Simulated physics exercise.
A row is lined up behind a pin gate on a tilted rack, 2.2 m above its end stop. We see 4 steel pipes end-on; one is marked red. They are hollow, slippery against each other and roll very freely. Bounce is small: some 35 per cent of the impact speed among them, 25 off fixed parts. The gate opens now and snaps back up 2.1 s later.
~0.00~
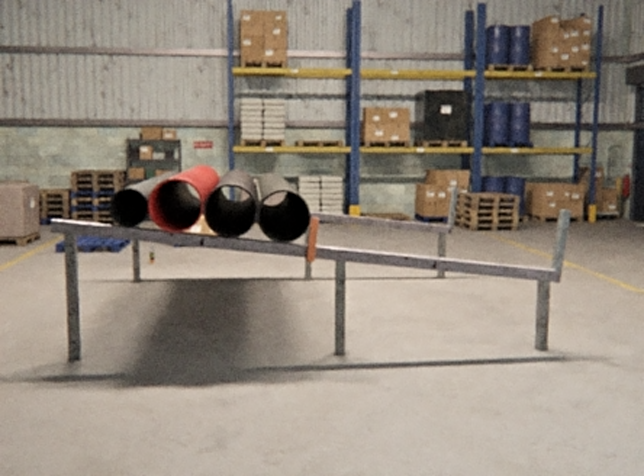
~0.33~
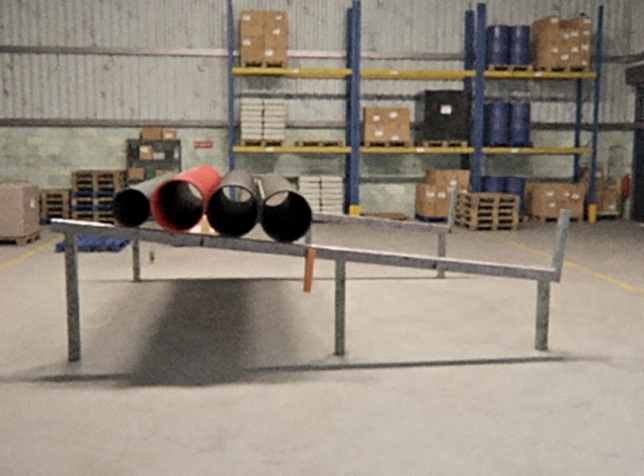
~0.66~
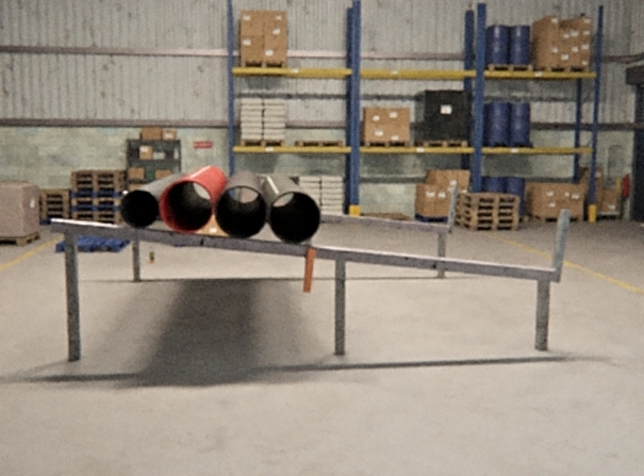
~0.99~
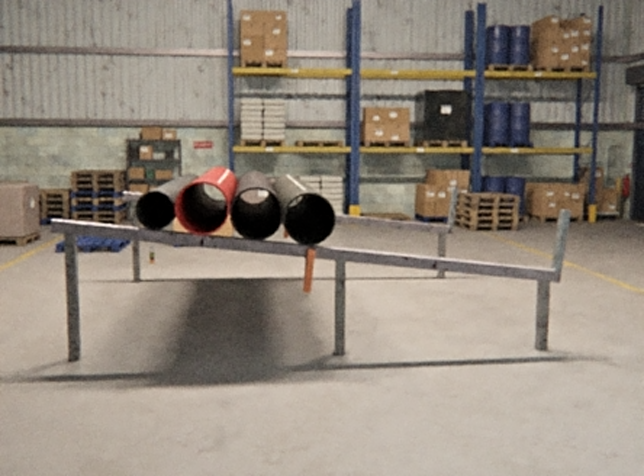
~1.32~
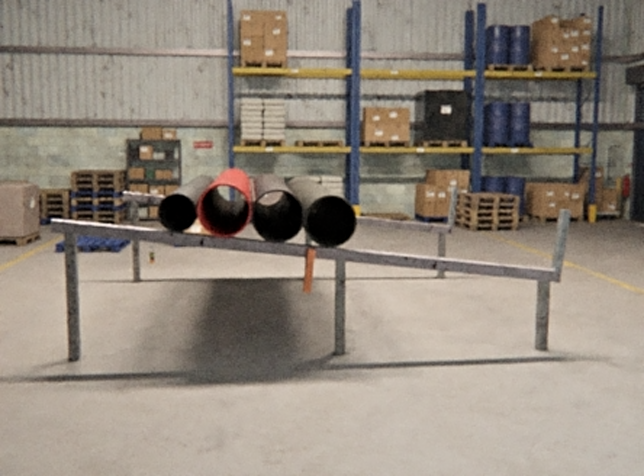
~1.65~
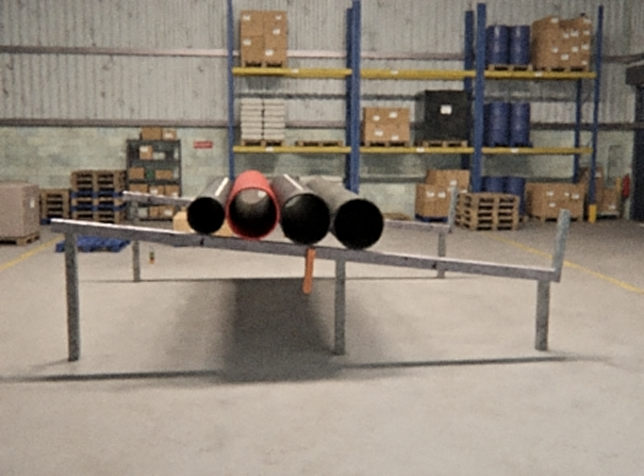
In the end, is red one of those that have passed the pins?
The red one passes the pins.
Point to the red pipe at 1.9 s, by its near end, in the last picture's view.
Near (278, 216).
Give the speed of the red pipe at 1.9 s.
Roughly 0.9 m/s.
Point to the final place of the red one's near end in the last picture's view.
At about (434, 232).
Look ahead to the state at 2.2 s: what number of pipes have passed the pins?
2 by then.
Then, 1.9 s in, red is on the rails, 30 cm above the pins, rolling right; 2 below the pins.
Then, 2.2 s in, red is on the rails, 5 cm above the pins, rolling right; 2 below the pins.
Then, 2.4 s in, red is in the air, 20 cm below the pins, rolling right; 3 below the pins.
In the end (3.6 s), red is on the rails, 100 cm below the pins; 3 below the pins.
